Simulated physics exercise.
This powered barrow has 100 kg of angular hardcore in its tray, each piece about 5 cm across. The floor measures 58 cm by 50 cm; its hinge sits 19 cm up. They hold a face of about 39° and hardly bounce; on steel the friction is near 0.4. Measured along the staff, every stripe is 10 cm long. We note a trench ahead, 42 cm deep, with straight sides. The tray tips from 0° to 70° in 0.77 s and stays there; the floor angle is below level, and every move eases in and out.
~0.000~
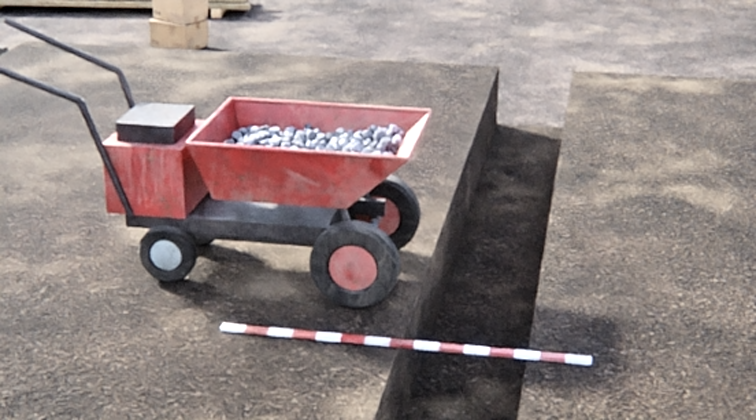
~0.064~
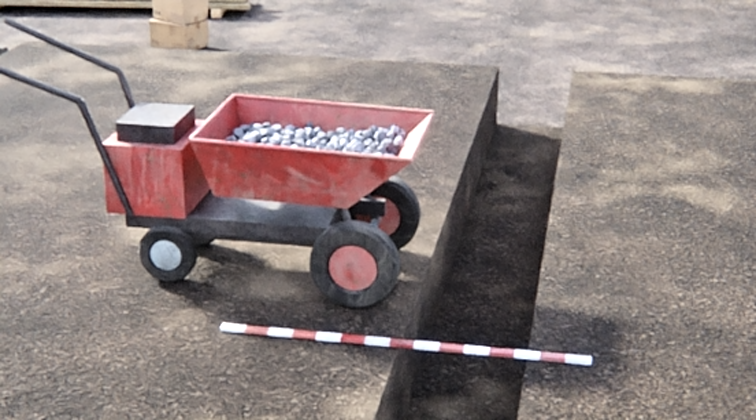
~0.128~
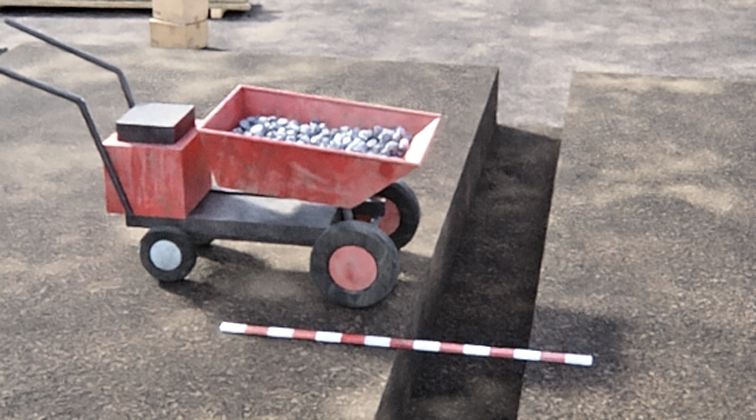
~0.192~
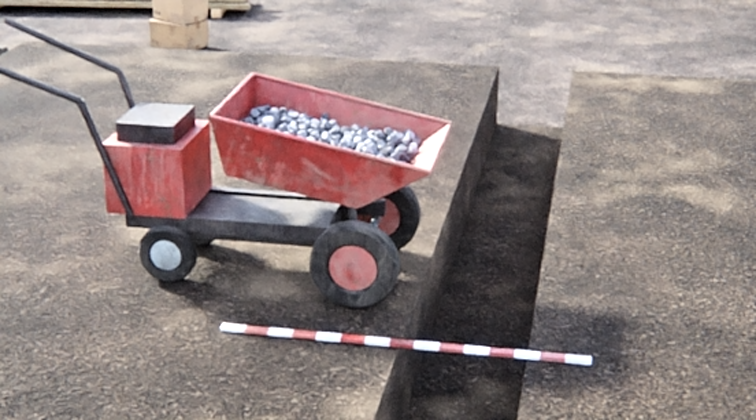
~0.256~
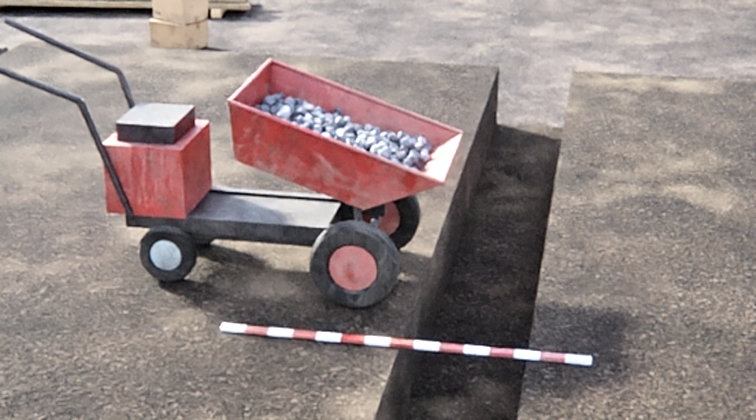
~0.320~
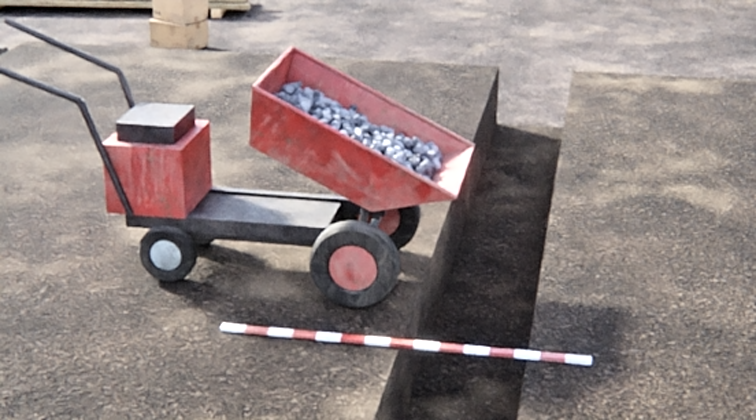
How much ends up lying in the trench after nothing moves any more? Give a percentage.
A share of about 65 per cent.
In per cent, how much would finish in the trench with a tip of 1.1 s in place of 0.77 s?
Roughly 75 per cent would.
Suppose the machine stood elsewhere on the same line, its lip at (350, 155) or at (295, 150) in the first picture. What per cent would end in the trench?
From the first place around 100 per cent, from the other around 75.
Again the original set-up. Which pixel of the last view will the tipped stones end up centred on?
Roughly at (521, 354).
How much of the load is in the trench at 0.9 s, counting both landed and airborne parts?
Something like 25 in a hundred.
After 0.6 s the floor is at 59°; 100 % in the tray; the foremost stones are at (474, 227).
After 0.9 s the floor is at 70°; 71 % in the tray, 24 % in the trench, 5 % past the trench; the foremost stones are at (552, 294).
After 1.2 s the floor is at 70°; 14 % in the tray, 49 % in the trench, 37 % past the trench; the foremost stones are at (698, 299).
After 3.2 s the floor is at 70°; 0 % in the tray, 65 % in the trench, 35 % past the trench; the foremost stones are past the picture's edge.
